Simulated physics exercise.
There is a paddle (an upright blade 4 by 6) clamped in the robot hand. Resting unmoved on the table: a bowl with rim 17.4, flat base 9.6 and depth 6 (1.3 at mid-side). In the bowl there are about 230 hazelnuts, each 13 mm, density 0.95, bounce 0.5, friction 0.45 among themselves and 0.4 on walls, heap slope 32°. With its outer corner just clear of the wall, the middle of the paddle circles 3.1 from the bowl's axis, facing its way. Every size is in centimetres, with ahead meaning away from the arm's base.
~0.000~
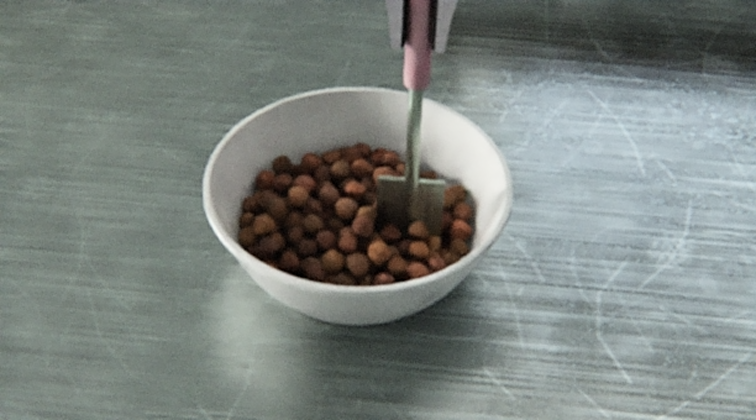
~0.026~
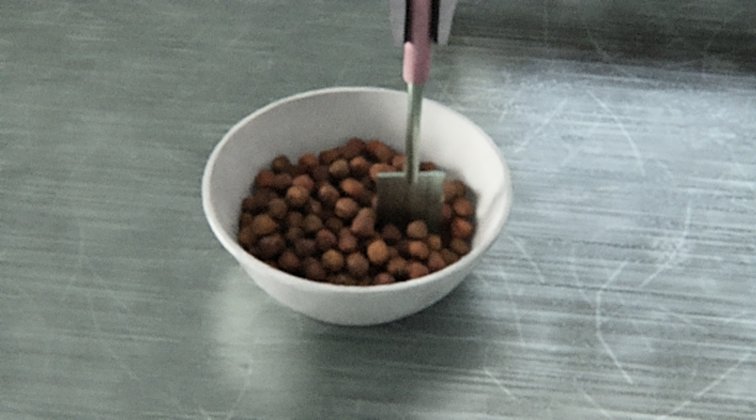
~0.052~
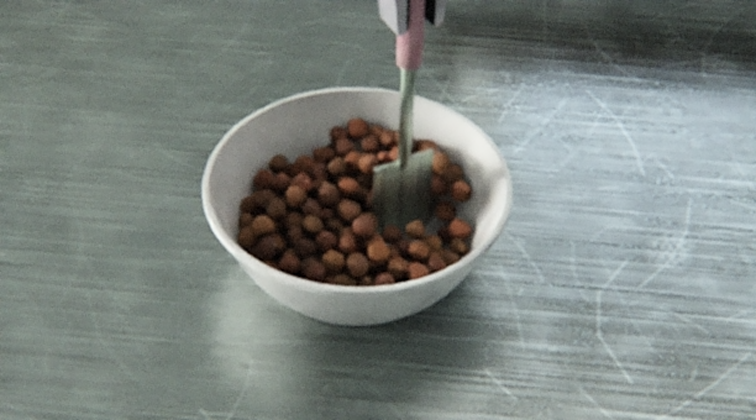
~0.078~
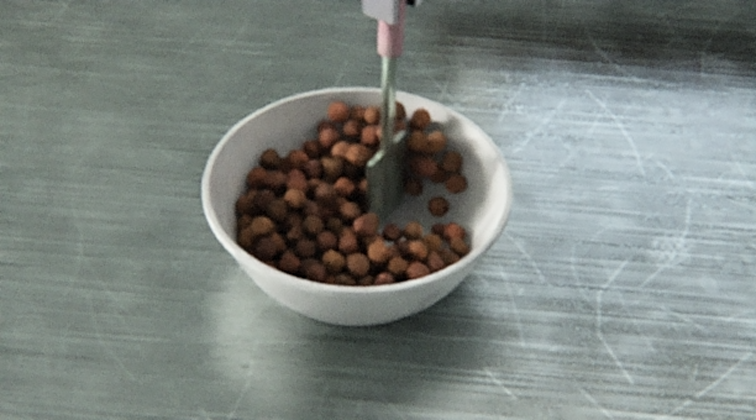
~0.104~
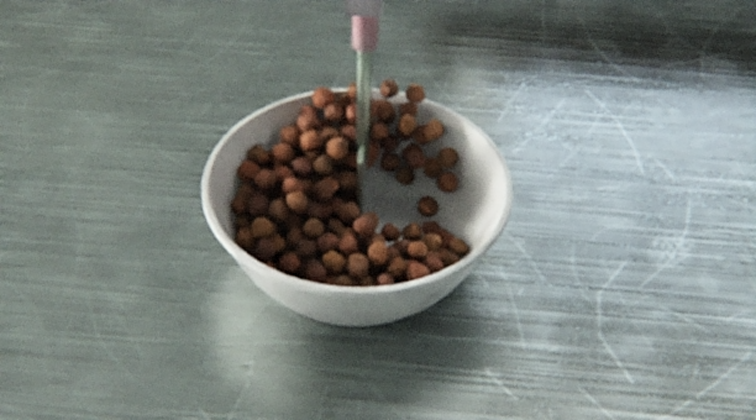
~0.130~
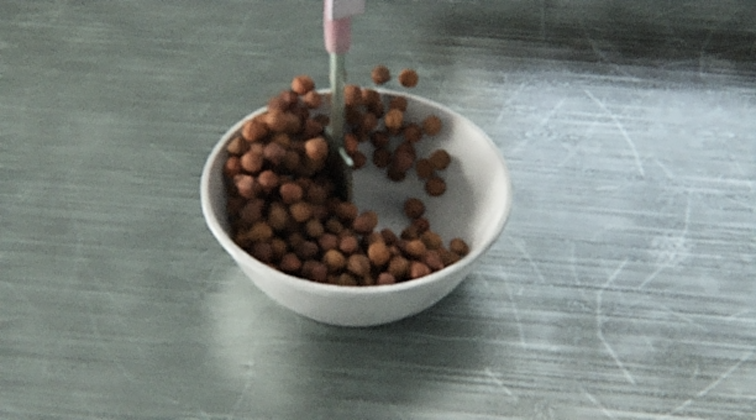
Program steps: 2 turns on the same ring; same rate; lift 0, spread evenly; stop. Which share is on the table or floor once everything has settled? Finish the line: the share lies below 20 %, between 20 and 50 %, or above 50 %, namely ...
... between 20 and 50 %.
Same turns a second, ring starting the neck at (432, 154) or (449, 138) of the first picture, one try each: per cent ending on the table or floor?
Near 60 and 55 in a hundred, one try each.
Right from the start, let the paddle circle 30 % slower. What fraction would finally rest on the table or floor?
Estimate: Near 15 in a hundred.
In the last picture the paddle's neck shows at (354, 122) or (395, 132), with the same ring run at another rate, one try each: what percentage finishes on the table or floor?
Near 25 in a hundred for the first and near 5 in a hundred for the second.
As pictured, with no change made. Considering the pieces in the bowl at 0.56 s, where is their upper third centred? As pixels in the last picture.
Estimated centre: (268, 222).
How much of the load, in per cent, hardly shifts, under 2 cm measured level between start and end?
I'd guess close to 5 percent of the load.
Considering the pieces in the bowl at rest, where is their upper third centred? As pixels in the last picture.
Roughly pixel (430, 202).
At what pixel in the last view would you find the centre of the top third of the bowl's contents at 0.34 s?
Around (451, 220).
By 0.34 s, 351° round, highest piece 9 above the table; 194 in the bowl, 23 on the table or floor, 15 in flight or on the tool.
By 0.56 s, 222° round, highest piece 9 above the table; 171 in the bowl, 57 on the table or floor, 4 in flight or on the tool.
By 0.87 s, 0° round, highest piece 5 above the table; 160 in the bowl, 72 on the table or floor.
By 1.57 s, 0° round, highest piece 5 above the table; 160 in the bowl, 72 on the table or floor.
Final count, 160 in the bowl, 72 on the table or floor. That is 31 % on the table or floor.
